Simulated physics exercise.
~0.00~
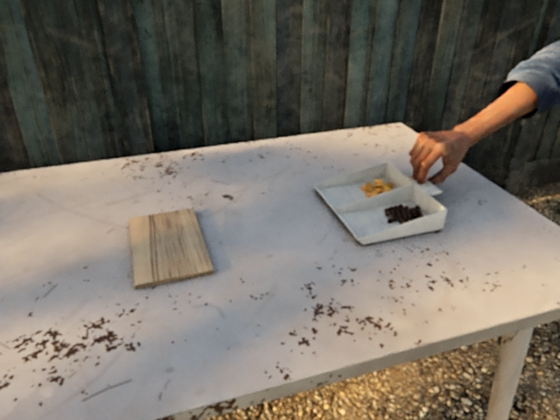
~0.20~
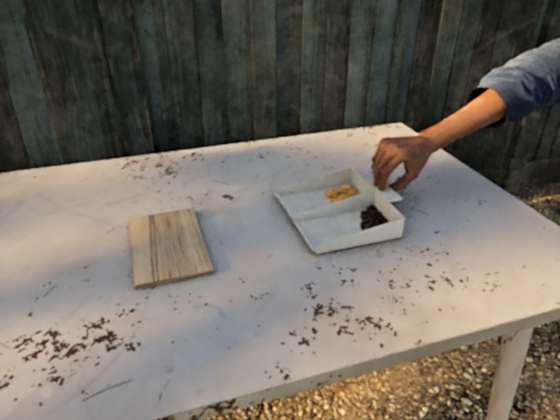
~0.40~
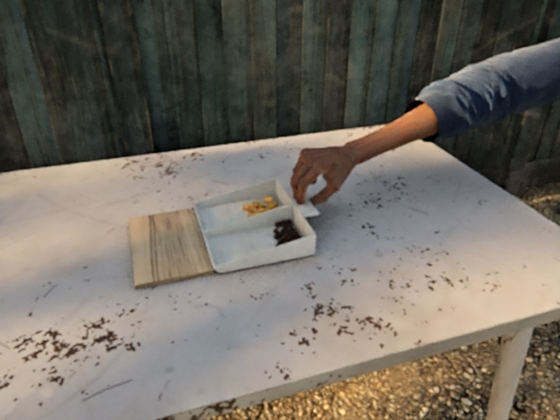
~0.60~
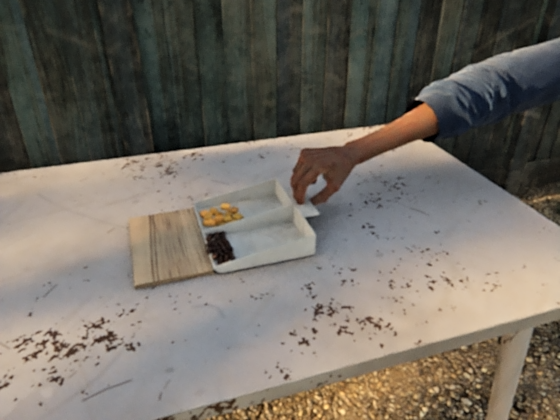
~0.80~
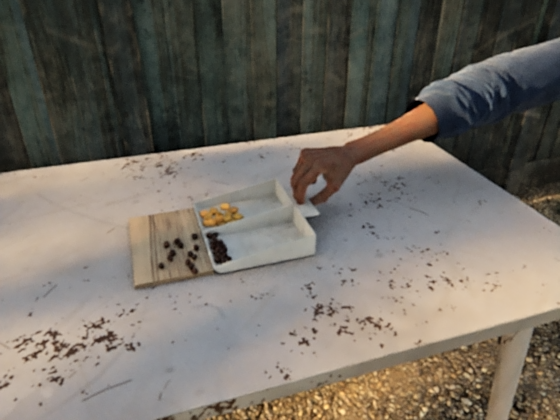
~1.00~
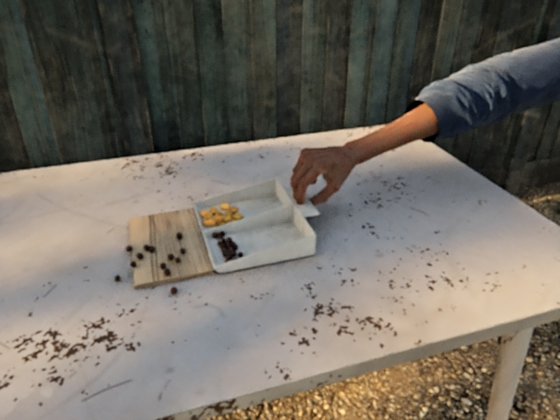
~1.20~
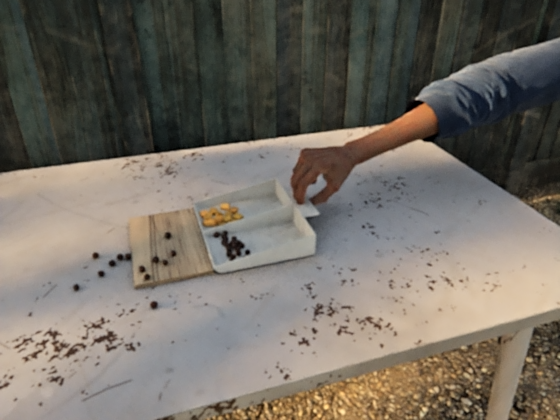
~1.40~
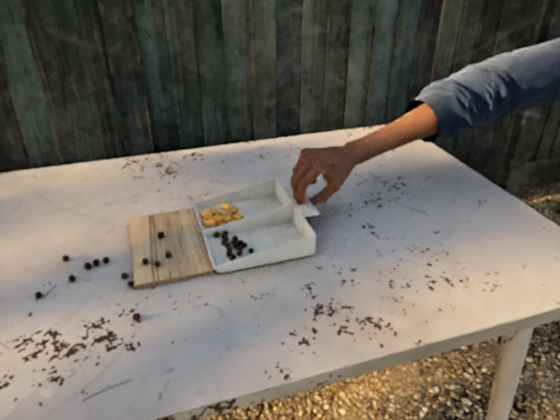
Outdoors, a pale, scuffed table strewn with dark crumbs stands before weathered grey-green wooden boards, seen from slightly above with gravel below. A hand in a blue sleeve holds the right end of a shallow white divided tray, with yellow pieces in the far section and dark round pieces in the near one. The hand pushes the tray left until it stops against a flat wooden board. Both lots slide to the tray's left rim, and some dark pieces spill over, rolling across the board and onto the table. The yellow pieces and remaining dark ones stay inside.
